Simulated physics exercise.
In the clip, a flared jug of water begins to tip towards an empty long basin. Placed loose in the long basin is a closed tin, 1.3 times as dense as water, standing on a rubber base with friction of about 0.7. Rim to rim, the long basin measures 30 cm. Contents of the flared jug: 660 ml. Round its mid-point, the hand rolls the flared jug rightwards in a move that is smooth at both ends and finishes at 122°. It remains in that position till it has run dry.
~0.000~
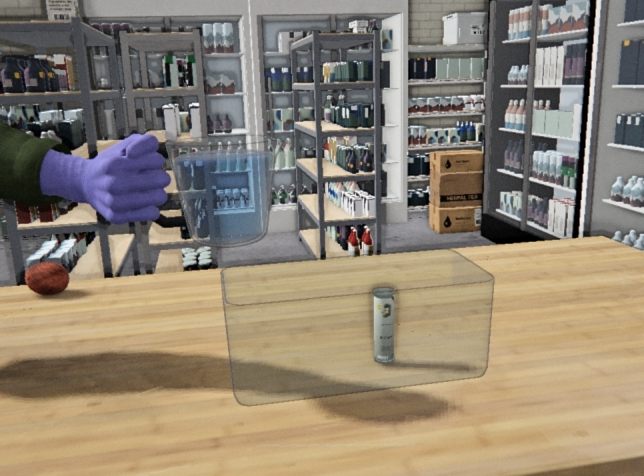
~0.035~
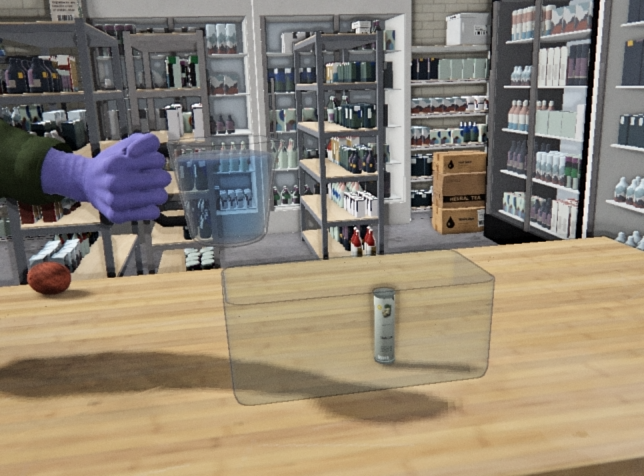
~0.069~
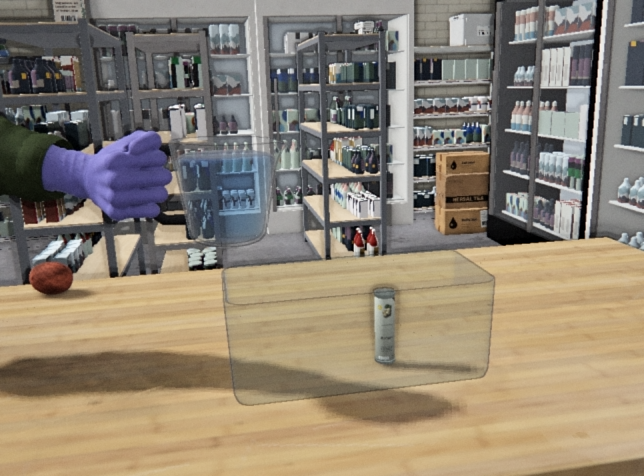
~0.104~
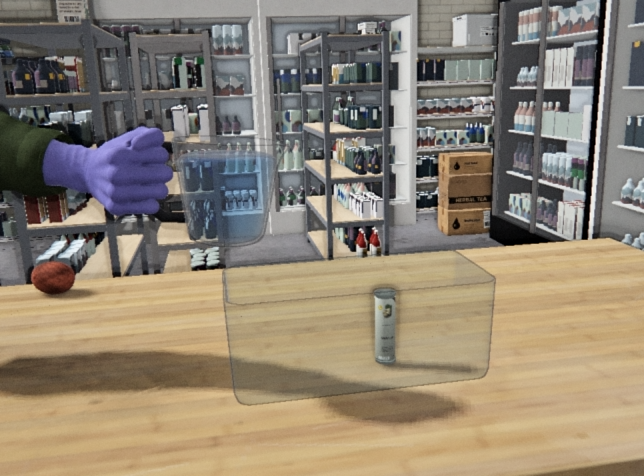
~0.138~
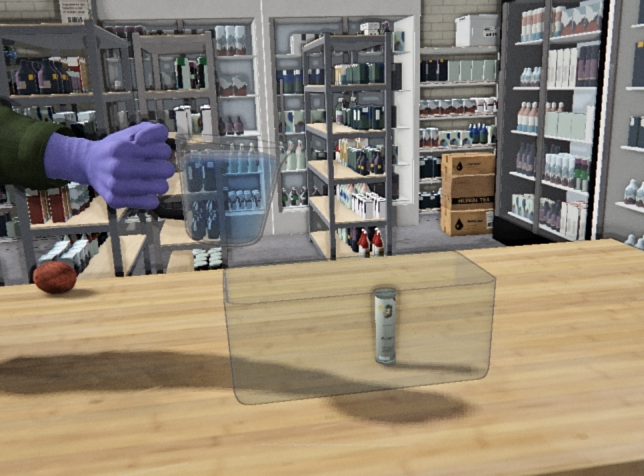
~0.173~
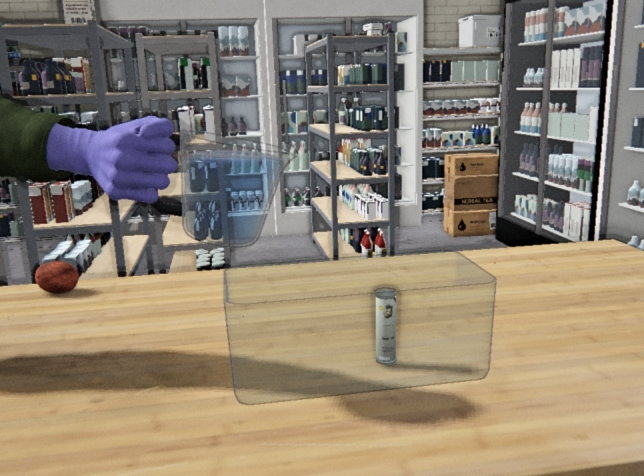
The clip opens on a purple-gloved hand at the left holding a clear jug of bluish water above a wooden counter, beside a clear long basin with a small closed tin inside. The hand slowly tilts the jug slightly rightward, while the basin and tin stay still and the shelved background shifts slightly.
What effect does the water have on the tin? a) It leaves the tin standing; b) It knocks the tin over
(a) It leaves the tin standing.
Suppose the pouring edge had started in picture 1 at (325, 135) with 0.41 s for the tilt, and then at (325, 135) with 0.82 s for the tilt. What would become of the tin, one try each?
The tin overturns the first time and overturns the second time.
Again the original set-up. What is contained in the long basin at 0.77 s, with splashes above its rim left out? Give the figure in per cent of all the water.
Close to 92 in a hundred.
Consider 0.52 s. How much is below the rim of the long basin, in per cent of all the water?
16 %, more or less.
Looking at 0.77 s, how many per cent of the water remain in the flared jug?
Share remaining: Approx. 3 %.
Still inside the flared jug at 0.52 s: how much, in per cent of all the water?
Around 58 percent.
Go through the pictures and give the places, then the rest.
The first picture shows tilt 0°; pouring edge (285, 139); surface from (173, 158) to (273, 153); the long basin's rim runs from (223, 287) to (473, 264); the tin's top is at (384, 295).
The second picture shows tilt 1°; pouring edge (286, 140); surface from (175, 158) to (274, 153).
The third picture shows tilt 2°; pouring edge (288, 142); surface from (176, 157) to (275, 154).
The fourth picture shows tilt 5°; pouring edge (290, 145); surface from (179, 156) to (276, 156).
The fifth picture shows tilt 8°; pouring edge (293, 149); surface from (181, 156) to (280, 157).
The sixth picture shows tilt 13°; pouring edge (297, 154); surface from (184, 156) to (284, 159).
Then, 0.52 s in, the tilt is 85° and 58 per cent is still to pour; the tin stands where it began.
Then, 0.77 s in, the tilt is 121° and 3 per cent is still to pour; the tin stands where it began.
Then, 1.03 s in, the tilt is 122° and 0 per cent is still to pour; the tin stands where it began.
Then, 1.32 s in, the tilt is 122° and 0 per cent is still to pour; the tin stands where it began.
Finally, the tin stands where it began.
